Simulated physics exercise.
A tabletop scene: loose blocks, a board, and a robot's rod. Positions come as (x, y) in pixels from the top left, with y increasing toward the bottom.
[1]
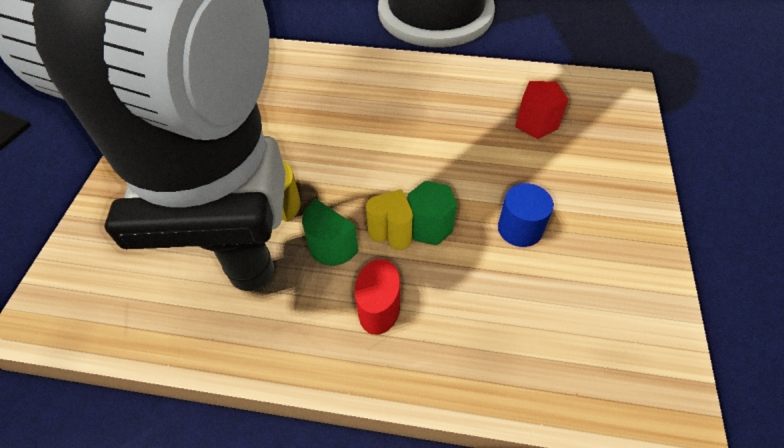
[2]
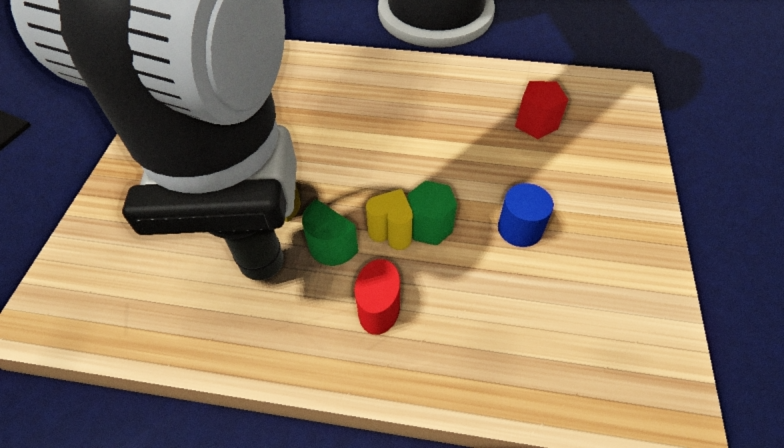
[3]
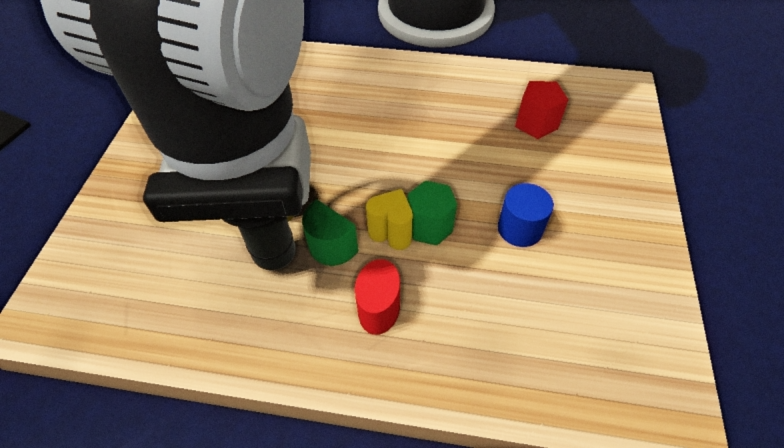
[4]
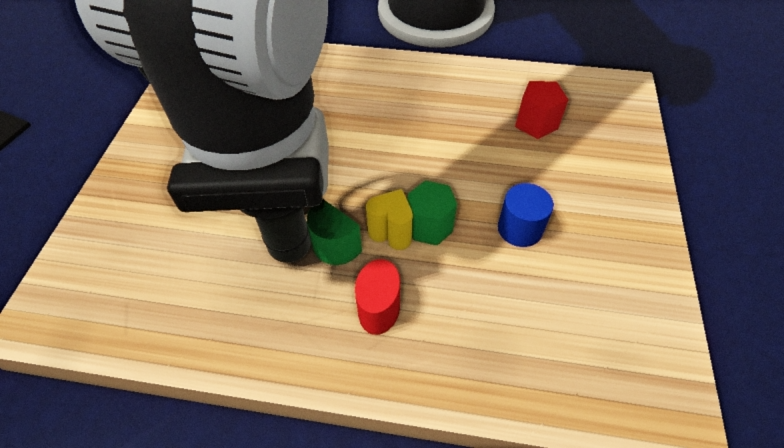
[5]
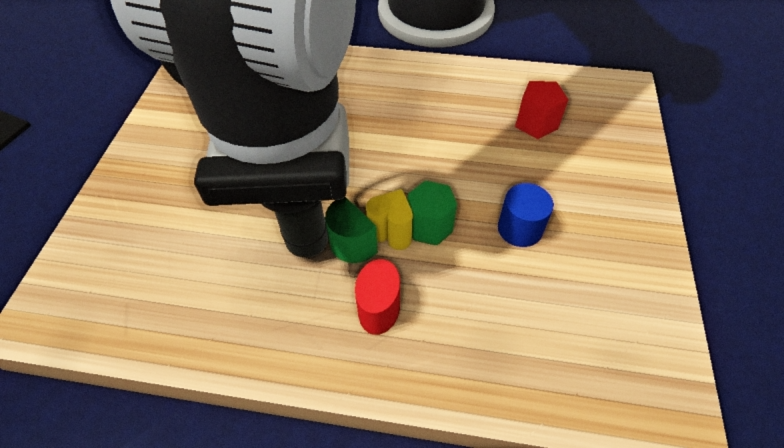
A robot arm moves right and its black rod pushes a green block slightly rightward.
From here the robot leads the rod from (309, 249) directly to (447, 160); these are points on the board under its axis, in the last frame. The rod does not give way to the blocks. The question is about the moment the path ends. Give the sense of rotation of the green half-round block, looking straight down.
Clockwise.
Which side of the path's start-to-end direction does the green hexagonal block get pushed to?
Facing from start to end, it will go to the right.
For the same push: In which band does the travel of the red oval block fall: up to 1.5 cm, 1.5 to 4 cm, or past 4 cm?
It gets moved under 1.5 cm.
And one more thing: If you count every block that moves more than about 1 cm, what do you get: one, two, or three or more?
The way I see it, the answer is three or more.
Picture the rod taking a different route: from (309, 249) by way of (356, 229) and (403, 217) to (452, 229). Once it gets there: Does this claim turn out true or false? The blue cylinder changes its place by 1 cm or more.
The statement is correct.
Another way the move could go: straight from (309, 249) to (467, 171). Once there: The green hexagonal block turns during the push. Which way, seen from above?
Its rotation is counterclockwise.
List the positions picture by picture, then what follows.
Rod's lower end (252, 273); yellow half-round block hidden; green half-round block (325, 221); red oval block (377, 285); yellow heart-shaped block (391, 206); green hexagonal block (432, 199), in the first frame.
Rod (262, 262); blocks still, in the second frame.
Rod (274, 253); blocks still, in the third frame.
Rod (290, 245); green half-round block (329, 221), in the fourth frame.
Rod (307, 241); yellow half-round block hidden; green half-round block (347, 218); red oval block (377, 285); yellow heart-shaped block (391, 206); green hexagonal block (432, 199), in the fifth frame.
The first path, step by step. One third of the way, rod (359, 209); green half-round block (393, 207), turned 75° clockwise; yellow heart-shaped block (439, 209); green hexagonal block (474, 195), turned 15° anticlockwise.
Two thirds of the way, rod (406, 178); green half-round block (402, 205), turned 100° clockwise; yellow heart-shaped block (447, 215), turned 20° anticlockwise; green hexagonal block (478, 195), turned 20° anticlockwise.
At the end, rod (448, 151); yellow half-round block still; green half-round block (402, 205), turned 100° clockwise; red oval block still; yellow heart-shaped block (447, 215), turned 20° anticlockwise; green hexagonal block (478, 195), turned 20° anticlockwise.
